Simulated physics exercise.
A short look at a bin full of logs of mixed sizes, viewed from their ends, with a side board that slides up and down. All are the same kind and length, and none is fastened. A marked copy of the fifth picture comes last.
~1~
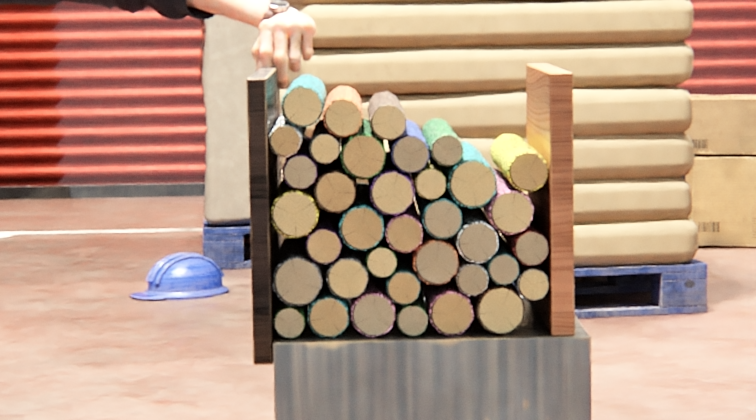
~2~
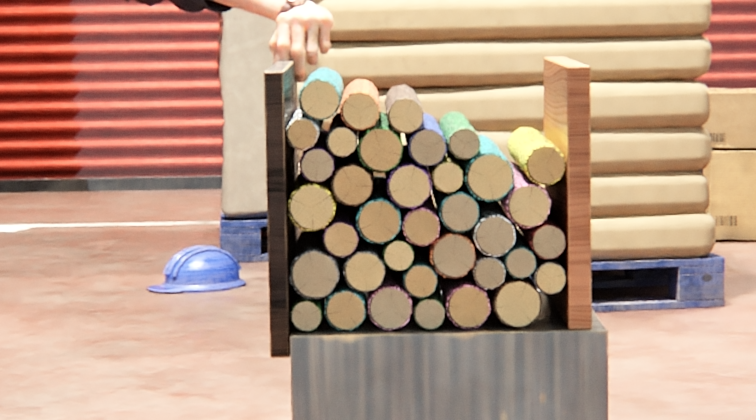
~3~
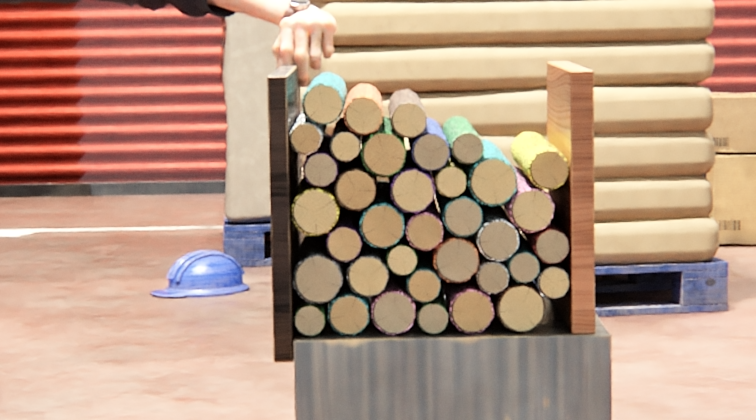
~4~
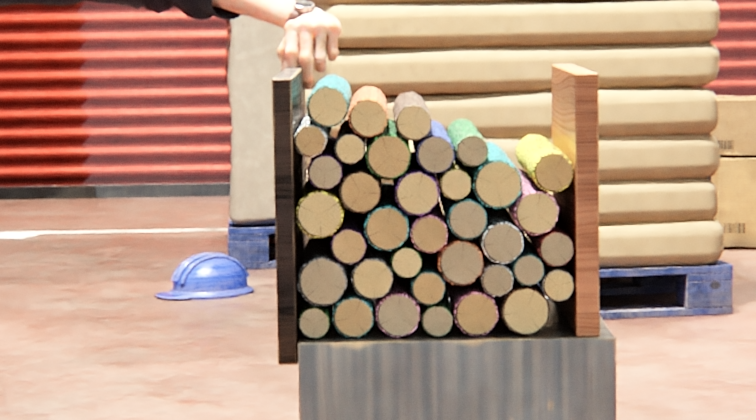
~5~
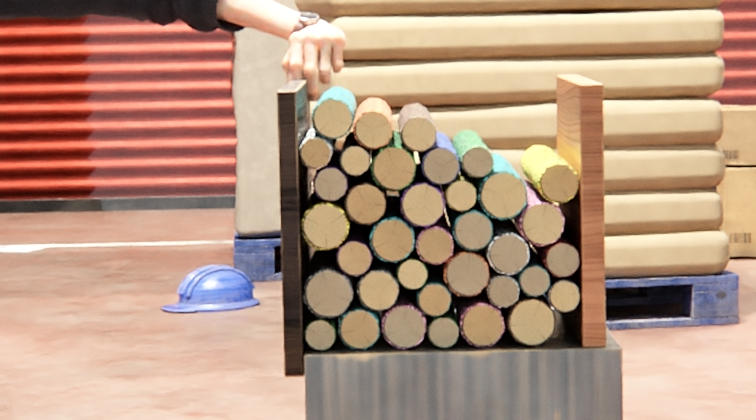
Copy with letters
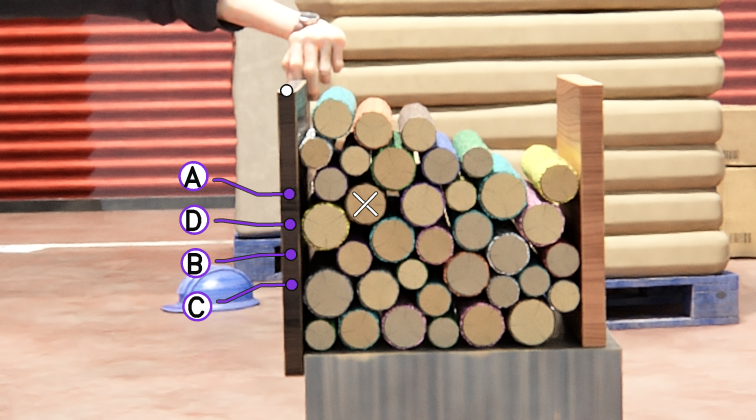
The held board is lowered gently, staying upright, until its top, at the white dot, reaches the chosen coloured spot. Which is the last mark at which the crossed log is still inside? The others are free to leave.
At most to B.
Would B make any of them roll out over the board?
Yes.
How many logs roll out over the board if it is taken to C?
It comes to nine.
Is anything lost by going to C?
At C: Yes.
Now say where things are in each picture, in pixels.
In the first frame, side board (267, 203); a log (290, 323); a log (501, 311).
In the second frame, a log (518, 304); a log (453, 256).
In the third frame, a log (382, 226); a log (463, 217).
In the fourth frame, a log (325, 172); a log (350, 149).
In the fifth frame, a log (418, 134); side board (297, 216); a log (320, 335).
On the marked copy, A at (289, 194); B at (291, 255); C at (291, 284); D at (290, 224); the cross at (366, 204); the white dot at (286, 91).
Taking B. A third of the way, top of the board (299, 163).
Two thirds of the way, top of the board (301, 245).
When it is over, top of the board (301, 254), about five out over the board, the crossed one still inside.
As for the rest, A keeps the crossed one inside; C lets the crossed one out; D keeps the crossed one inside.
